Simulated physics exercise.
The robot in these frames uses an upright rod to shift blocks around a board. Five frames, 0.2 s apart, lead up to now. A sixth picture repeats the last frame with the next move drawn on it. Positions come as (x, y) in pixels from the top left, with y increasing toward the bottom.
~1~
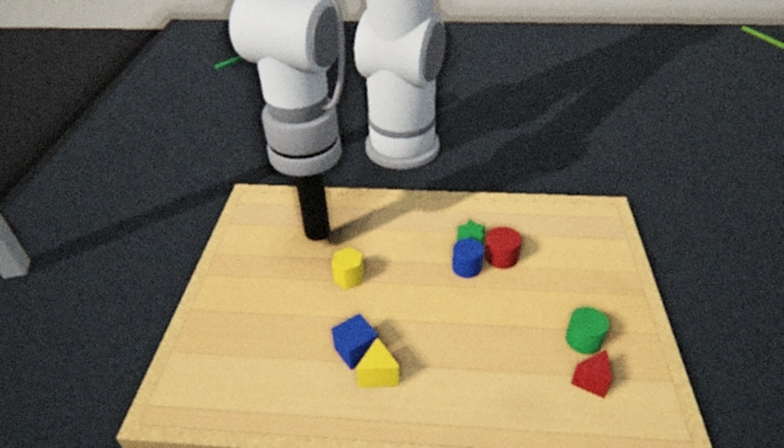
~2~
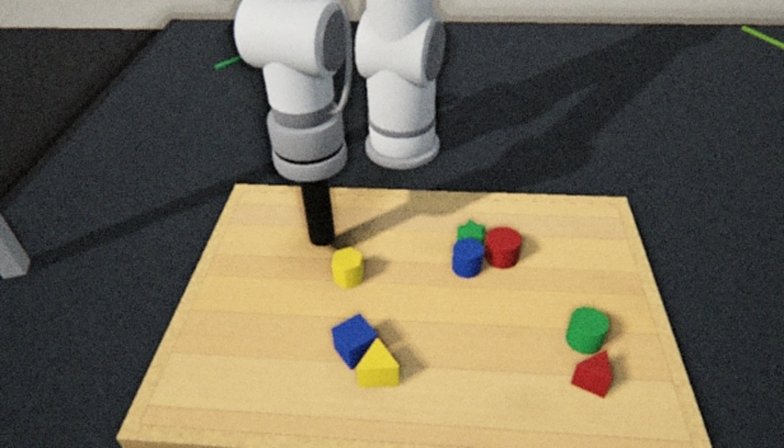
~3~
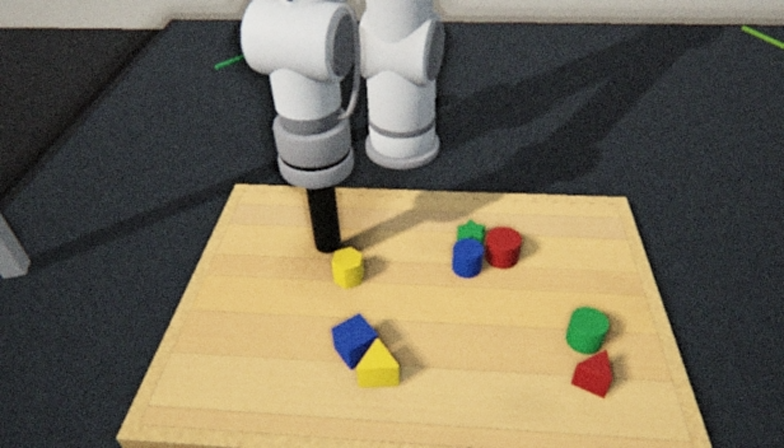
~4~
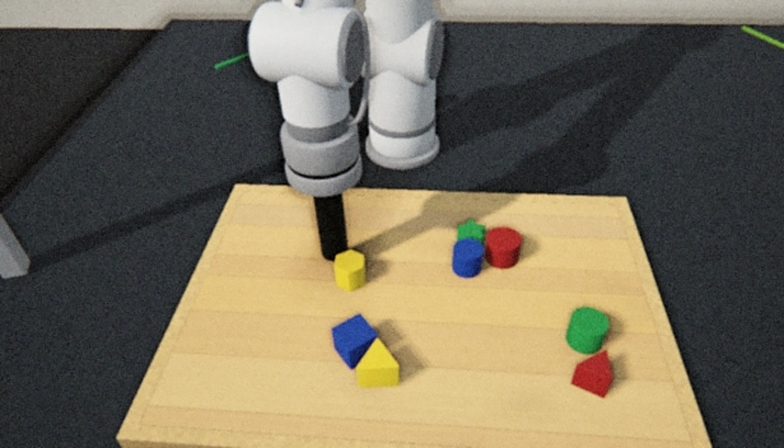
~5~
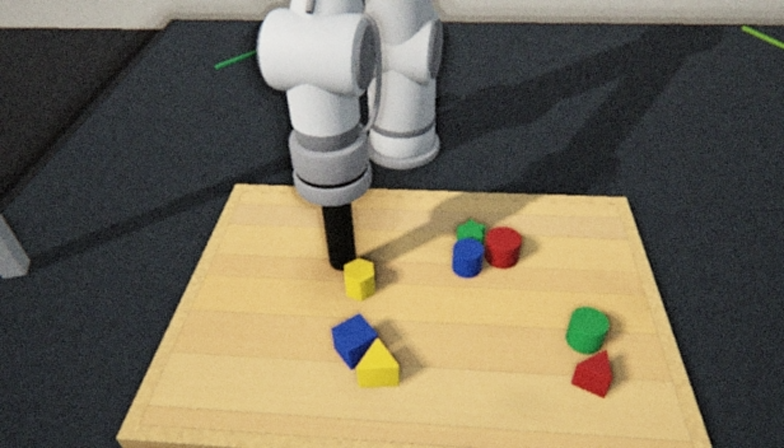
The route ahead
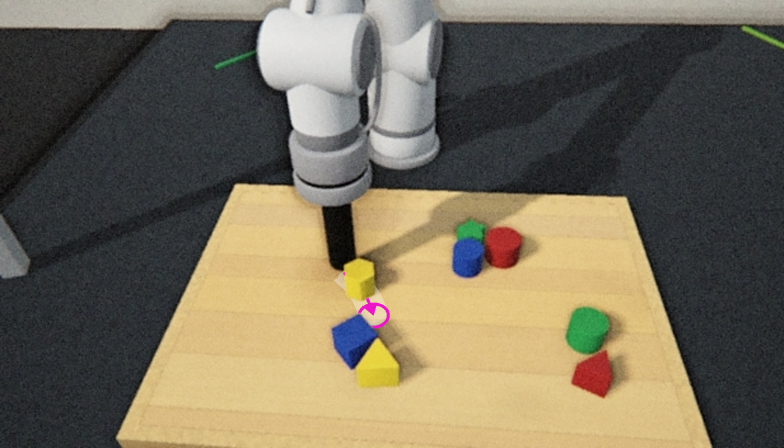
A robot arm moved its upright black rod down and to the right across a wooden board of colored blocks, then nudged the small yellow hexagon slightly the same way while the other blocks stayed still.
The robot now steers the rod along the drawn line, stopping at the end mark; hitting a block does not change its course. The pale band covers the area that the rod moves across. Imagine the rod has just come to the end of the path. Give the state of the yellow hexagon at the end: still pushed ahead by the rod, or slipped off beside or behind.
I'm fairly sure the yellow hexagon rides along ahead of the rod to the very end.
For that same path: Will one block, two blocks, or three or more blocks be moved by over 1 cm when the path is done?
Count: One.
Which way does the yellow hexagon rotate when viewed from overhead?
From above, it turns counterclockwise.
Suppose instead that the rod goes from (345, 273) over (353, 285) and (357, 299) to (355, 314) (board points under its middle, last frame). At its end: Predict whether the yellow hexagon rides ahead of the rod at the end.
The yellow hexagon slips off.
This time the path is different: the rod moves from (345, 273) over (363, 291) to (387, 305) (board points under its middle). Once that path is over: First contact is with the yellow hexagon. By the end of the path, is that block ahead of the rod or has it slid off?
Kept ahead.
Drawn move, from (345, 273) by way of (363, 292) to (374, 315).
The first path, step by step. Halfway along, rod (362, 281); yellow hexagon (381, 289).
At the end, rod (373, 304); blue square block still; yellow hexagon (398, 308), turned 30° anticlockwise.
